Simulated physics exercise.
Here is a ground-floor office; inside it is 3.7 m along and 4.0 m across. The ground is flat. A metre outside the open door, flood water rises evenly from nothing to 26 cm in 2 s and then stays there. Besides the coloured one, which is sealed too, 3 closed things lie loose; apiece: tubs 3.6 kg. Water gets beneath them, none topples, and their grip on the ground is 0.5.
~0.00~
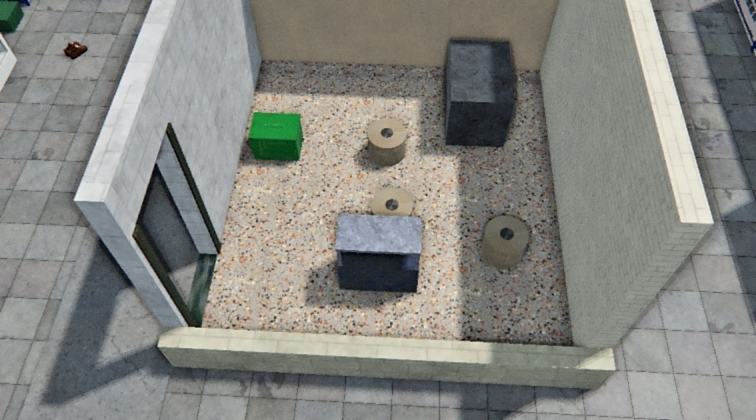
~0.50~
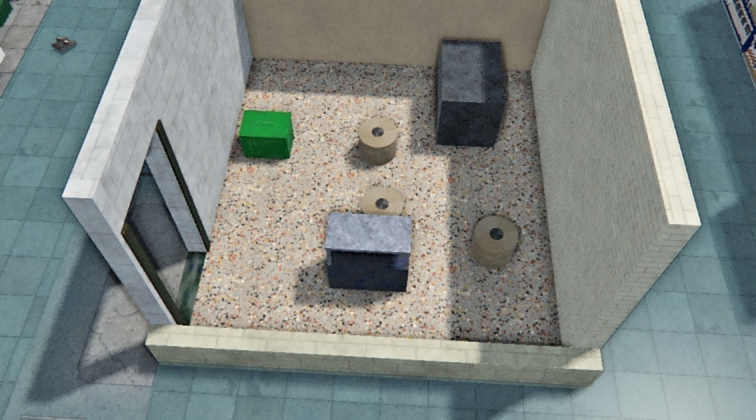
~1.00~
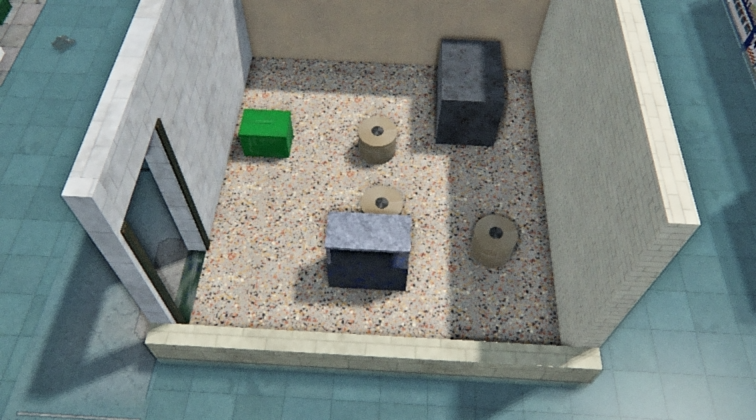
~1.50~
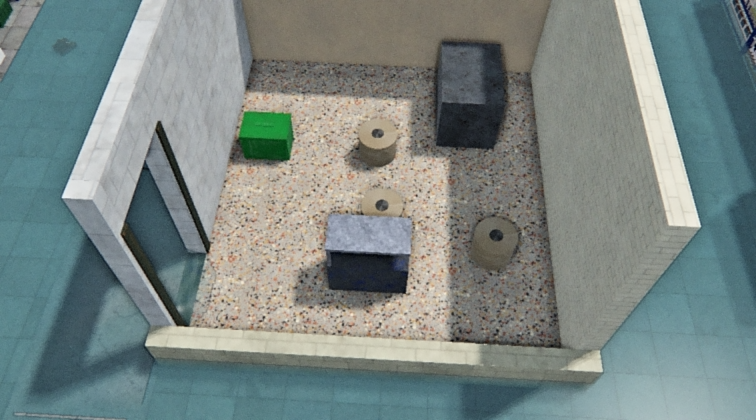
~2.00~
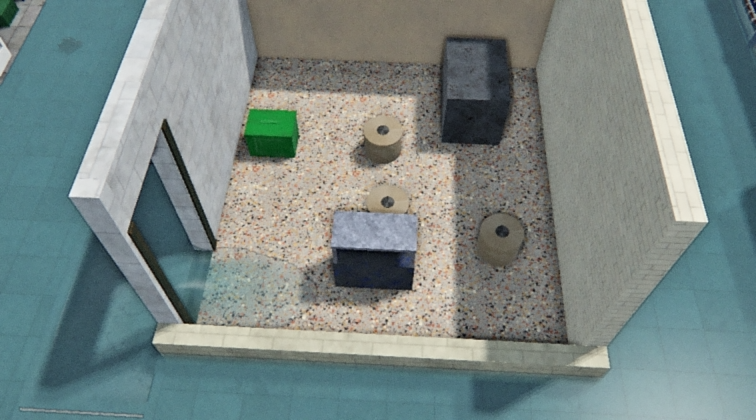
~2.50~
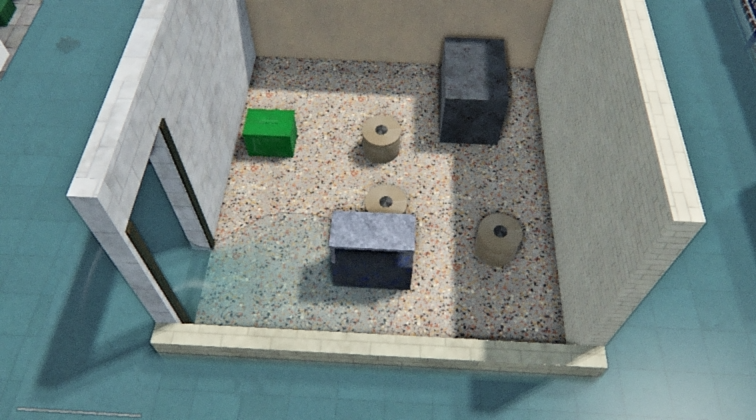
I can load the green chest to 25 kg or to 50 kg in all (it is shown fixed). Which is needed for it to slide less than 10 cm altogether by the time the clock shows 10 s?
For it, the lower weight is enough.
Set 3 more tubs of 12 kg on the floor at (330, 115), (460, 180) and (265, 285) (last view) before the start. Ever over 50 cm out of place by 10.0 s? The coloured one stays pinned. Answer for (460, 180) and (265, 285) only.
In turn: More, more.
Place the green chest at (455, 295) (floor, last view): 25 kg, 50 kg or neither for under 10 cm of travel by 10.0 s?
It takes the larger.
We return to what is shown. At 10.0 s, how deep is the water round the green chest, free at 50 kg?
About 7 cm.
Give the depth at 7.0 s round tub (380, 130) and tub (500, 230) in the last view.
About 5 and 8 cm.
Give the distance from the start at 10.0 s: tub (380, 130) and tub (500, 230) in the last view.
In that order: 140 cm, 0 cm.
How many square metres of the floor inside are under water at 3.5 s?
About 6.5 m2.
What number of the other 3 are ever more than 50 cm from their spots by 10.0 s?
That makes 3.
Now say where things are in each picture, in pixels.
The green chest at (275, 126) rests on the ground; water covers 0.0 m2; 0 of 4 have shifted, in the first picture.
The green chest at (265, 124) rests on the ground; water covers 0.0 m2; 0 of 4 have shifted, in the second picture.
The green chest at (265, 123) rests on the ground; 0.0 m2 under water; 0 of 4 have shifted, in the third picture.
The green chest at (265, 125) rests on the ground; water covers 0.1 m2; 0 of 4 have shifted, in the fourth picture.
The green chest at (270, 123), on the bottom; water covers 0.8 m2; 0 of 4 have shifted, in the fifth picture.
The green chest at (269, 122), on the bottom; water covers 2.4 m2; 0 of 4 have shifted, in the sixth picture.
After 3.5 s the green chest would be 0 cm from its start with 25 kg and 0 cm from its start with 50 kg; 0 cm of water round it then.
After 4.5 s the green chest would be 0 cm from its start with 25 kg and 0 cm from its start with 50 kg; 0 cm of water round it then.
After 7.0 s the green chest would be 0 cm from its start with 25 kg and 0 cm from its start with 50 kg; 1 cm of water round it then.
After 10.0 s the green chest would be 0 cm from its start with 25 kg and 0 cm from its start with 50 kg; 7 cm of water round it then.
